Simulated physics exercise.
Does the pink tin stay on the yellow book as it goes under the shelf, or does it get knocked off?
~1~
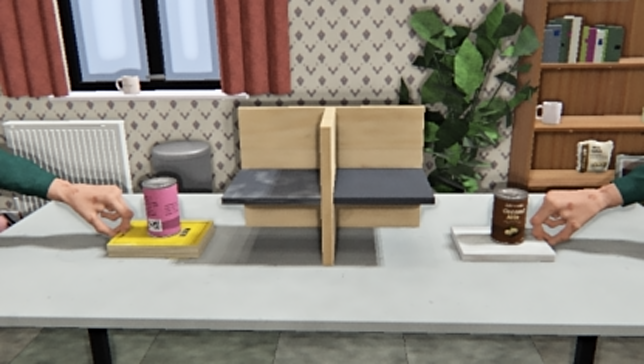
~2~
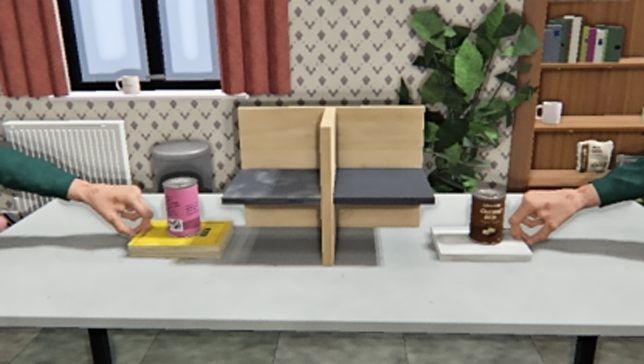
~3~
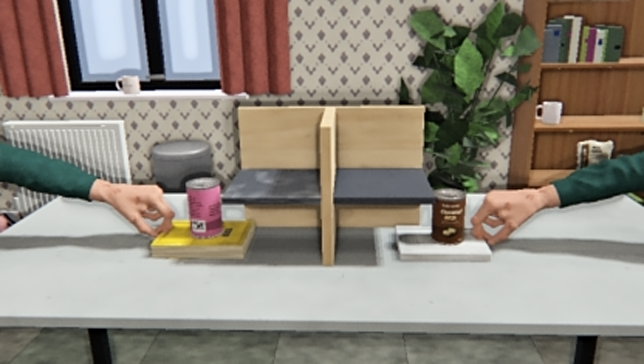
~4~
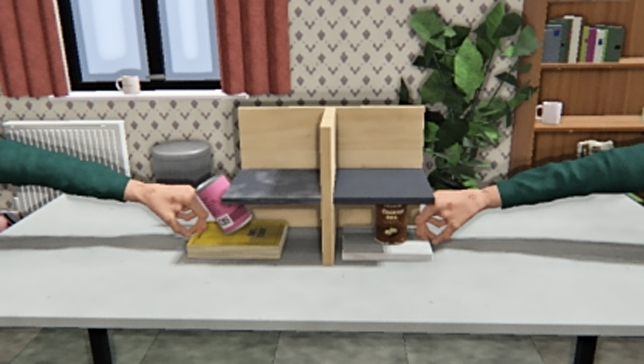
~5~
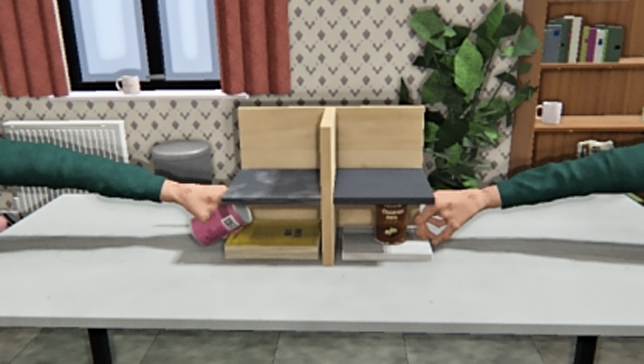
It gets knocked off. The pink tin hits the edge of the shelf and tips over while the book slides in beneath, though the brown tin on the other side clears the shelf and stays upright.
